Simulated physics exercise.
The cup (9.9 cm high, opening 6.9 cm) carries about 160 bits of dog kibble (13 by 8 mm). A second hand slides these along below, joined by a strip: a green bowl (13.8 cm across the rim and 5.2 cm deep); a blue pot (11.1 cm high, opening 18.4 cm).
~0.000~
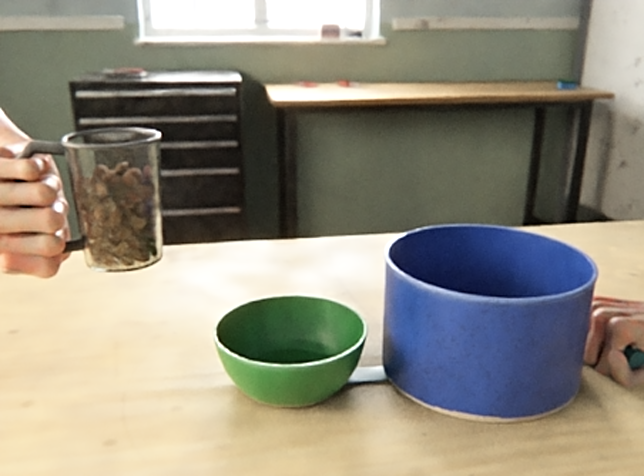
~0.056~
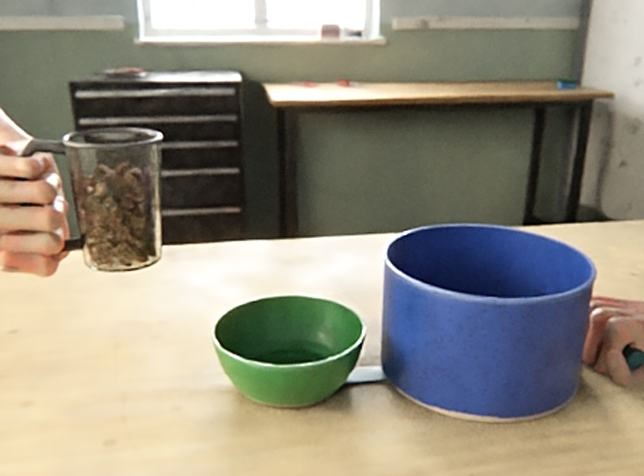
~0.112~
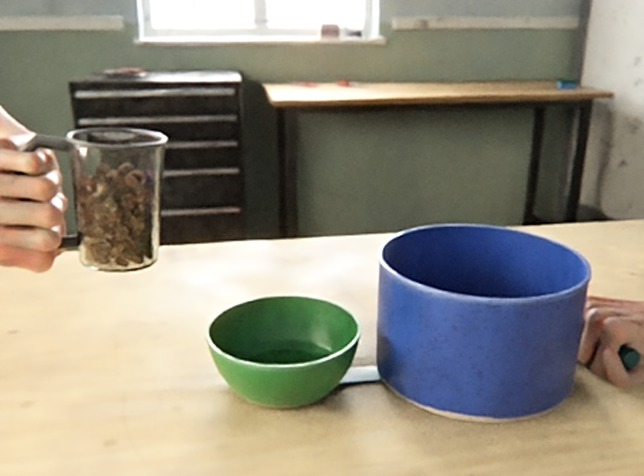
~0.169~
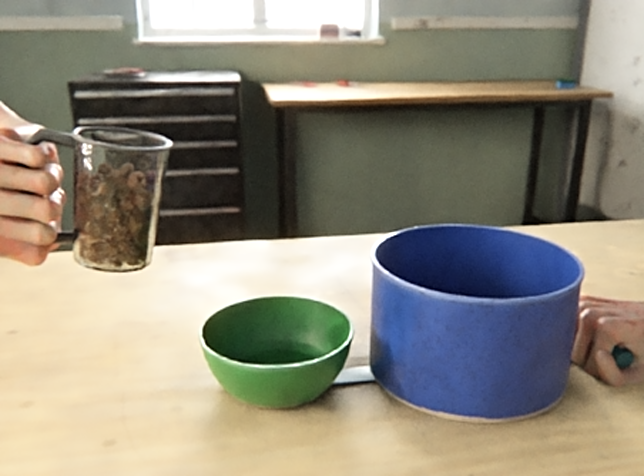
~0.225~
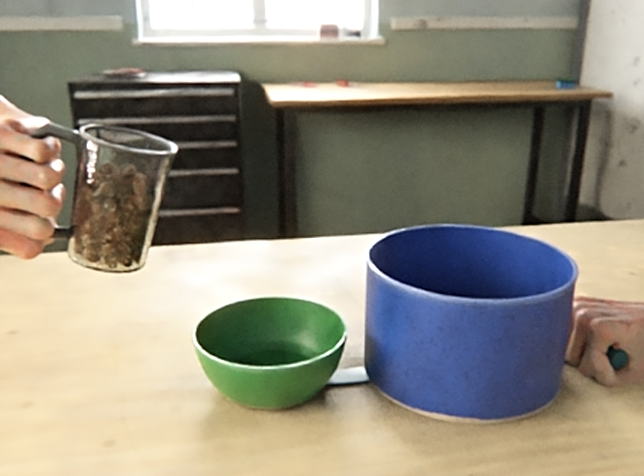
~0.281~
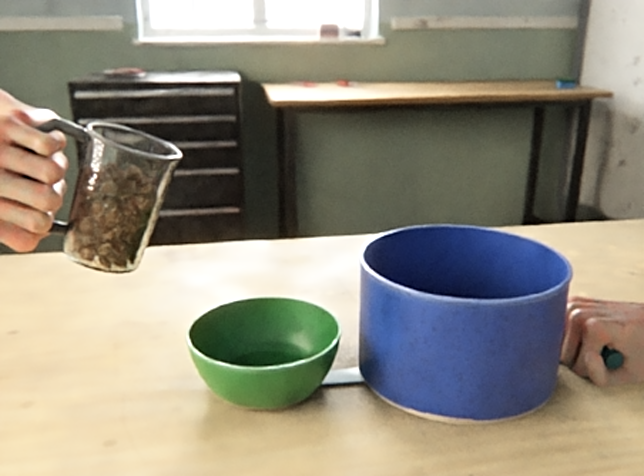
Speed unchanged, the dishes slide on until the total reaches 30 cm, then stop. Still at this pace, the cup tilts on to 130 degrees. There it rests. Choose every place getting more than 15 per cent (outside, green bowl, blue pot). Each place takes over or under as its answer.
Outside everything - over; green bowl - over; blue pot - under.
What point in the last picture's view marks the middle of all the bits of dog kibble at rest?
Centre at rest: Approx. (45, 401) px.
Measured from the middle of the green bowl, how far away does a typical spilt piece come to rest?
Median radius: Approx. 14 cm.
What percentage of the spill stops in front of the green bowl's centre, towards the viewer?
Share of spill: Approx. 60 %.
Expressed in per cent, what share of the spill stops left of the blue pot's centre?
Estimated share: 80 %.
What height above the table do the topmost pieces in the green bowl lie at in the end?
About 2.0 cm.
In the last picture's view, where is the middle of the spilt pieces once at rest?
(74, 411).
After 1.22 s, tilt 110 degrees; cup 95 %, green bowl 5 %; middle of all pieces on or above the table near (117, 219).
Then, at 1.99 s, tilt 130 degrees; green bowl 35 %, outside 65 %; middle of all pieces on or above the table near (135, 393).
After 2.71 s, tilt 130 degrees; green bowl 35 %, outside 65 %; middle of all pieces on or above the table near (72, 400).
After 3.40 s, tilt 130 degrees; green bowl 35 %, outside 65 %; middle of all pieces on or above the table near (47, 403).
At rest (3.6 s), blue pot 0 %, cup 0 %, green bowl 35 %, outside 65 %.
